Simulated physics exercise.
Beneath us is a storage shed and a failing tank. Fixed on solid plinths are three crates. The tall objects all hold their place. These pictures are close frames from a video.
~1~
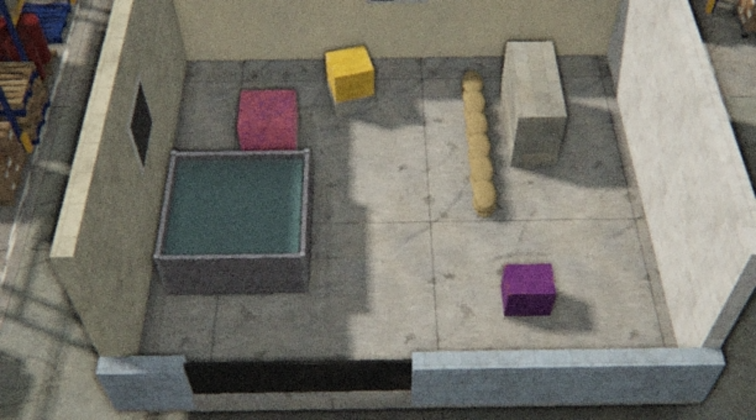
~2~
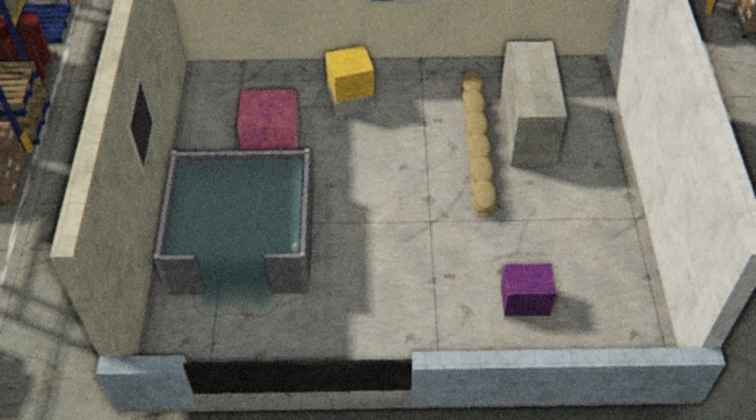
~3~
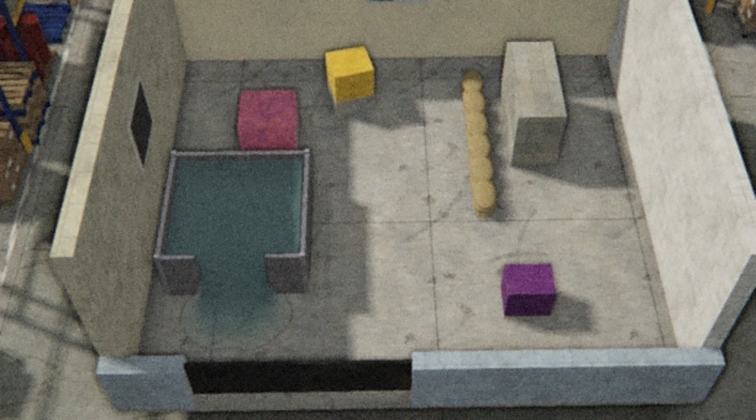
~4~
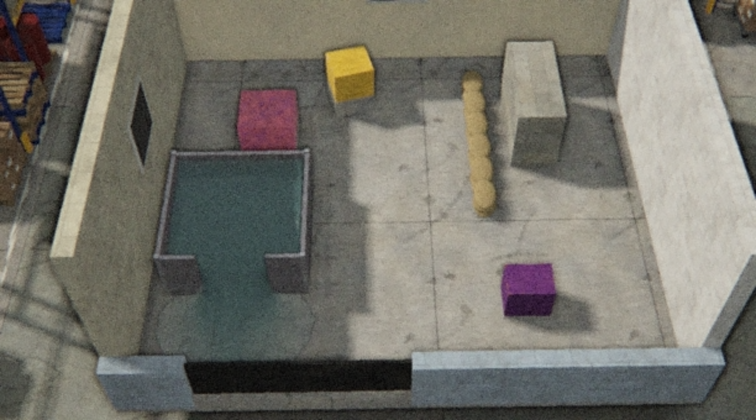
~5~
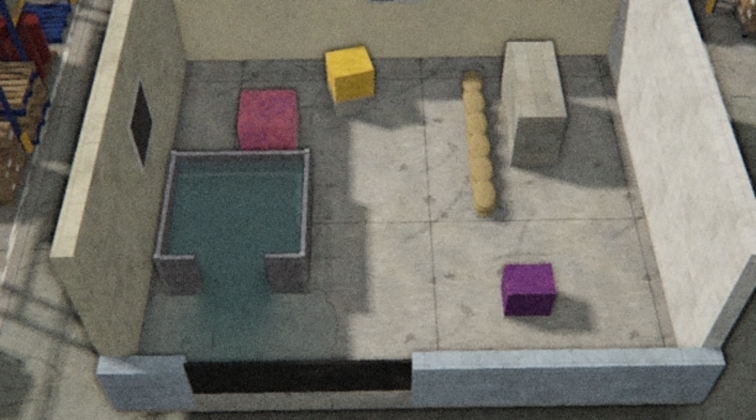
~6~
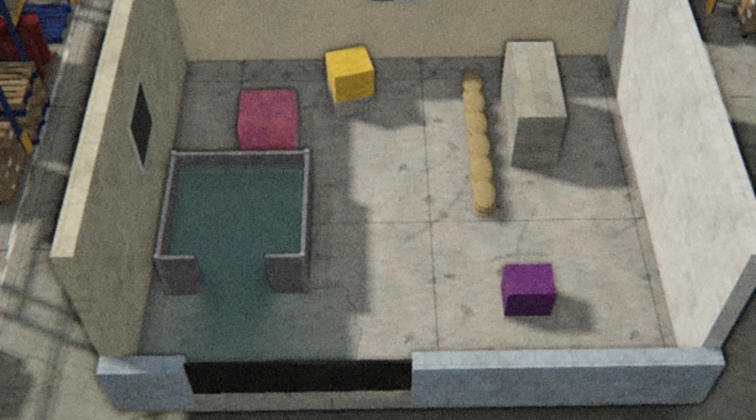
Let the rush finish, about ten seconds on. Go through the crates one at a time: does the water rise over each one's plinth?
The pink crate will not even get damp. The yellow crate will not even get damp. The purple crate will be wet.
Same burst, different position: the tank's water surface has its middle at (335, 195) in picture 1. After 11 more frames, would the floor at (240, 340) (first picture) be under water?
By that frame the spot is drenched.
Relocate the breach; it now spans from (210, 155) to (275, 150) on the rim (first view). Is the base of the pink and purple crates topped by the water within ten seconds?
Note: Pink crate is overtopped; purple crate is overtopped.
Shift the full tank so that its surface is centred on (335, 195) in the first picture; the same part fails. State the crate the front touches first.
It is the purple crate.
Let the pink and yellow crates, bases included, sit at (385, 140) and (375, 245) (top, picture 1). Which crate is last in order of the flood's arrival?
I'd say the pink one is last.
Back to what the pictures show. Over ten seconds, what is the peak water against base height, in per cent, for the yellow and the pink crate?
Close to 30 per cent, and close to 20 per cent, in that order.
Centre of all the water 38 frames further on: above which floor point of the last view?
Close to (367, 240), I reckon.
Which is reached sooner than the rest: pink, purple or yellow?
I say the crate marked purple.
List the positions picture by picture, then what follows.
The open tank at (236, 206) is whole and still, in the first frame.
The front is at (200, 304), out from the gap at (236, 280), in the second frame.
Water pours out at (236, 281) and has run to (200, 338), in the third frame.
The front is at a hidden place, out from the gap at (236, 281), in the fourth frame.
The front is at a hidden place, out from the gap at (236, 281), in the fifth frame.
Water pours out at (236, 281) and has run to a hidden place, in the sixth frame.
A moment on, water covers 15 % of the floor; the pink crate not reached, the yellow crate not reached, the purple crate not reached.
Next, water covers 25 % of the floor; the pink crate not reached, the yellow crate not reached, the purple crate water round its plinth.
Then, water covers 50 % of the floor; the pink crate water round its plinth, the yellow crate not reached, the purple crate water round its plinth.
Later, water covers 80 % of the floor; the pink crate water round its plinth, the yellow crate water round its plinth, the purple crate water round its plinth.
In the end, water covers 95 % of the floor; the pink crate stayed above the water, the yellow crate stayed above the water, the purple crate was topped.
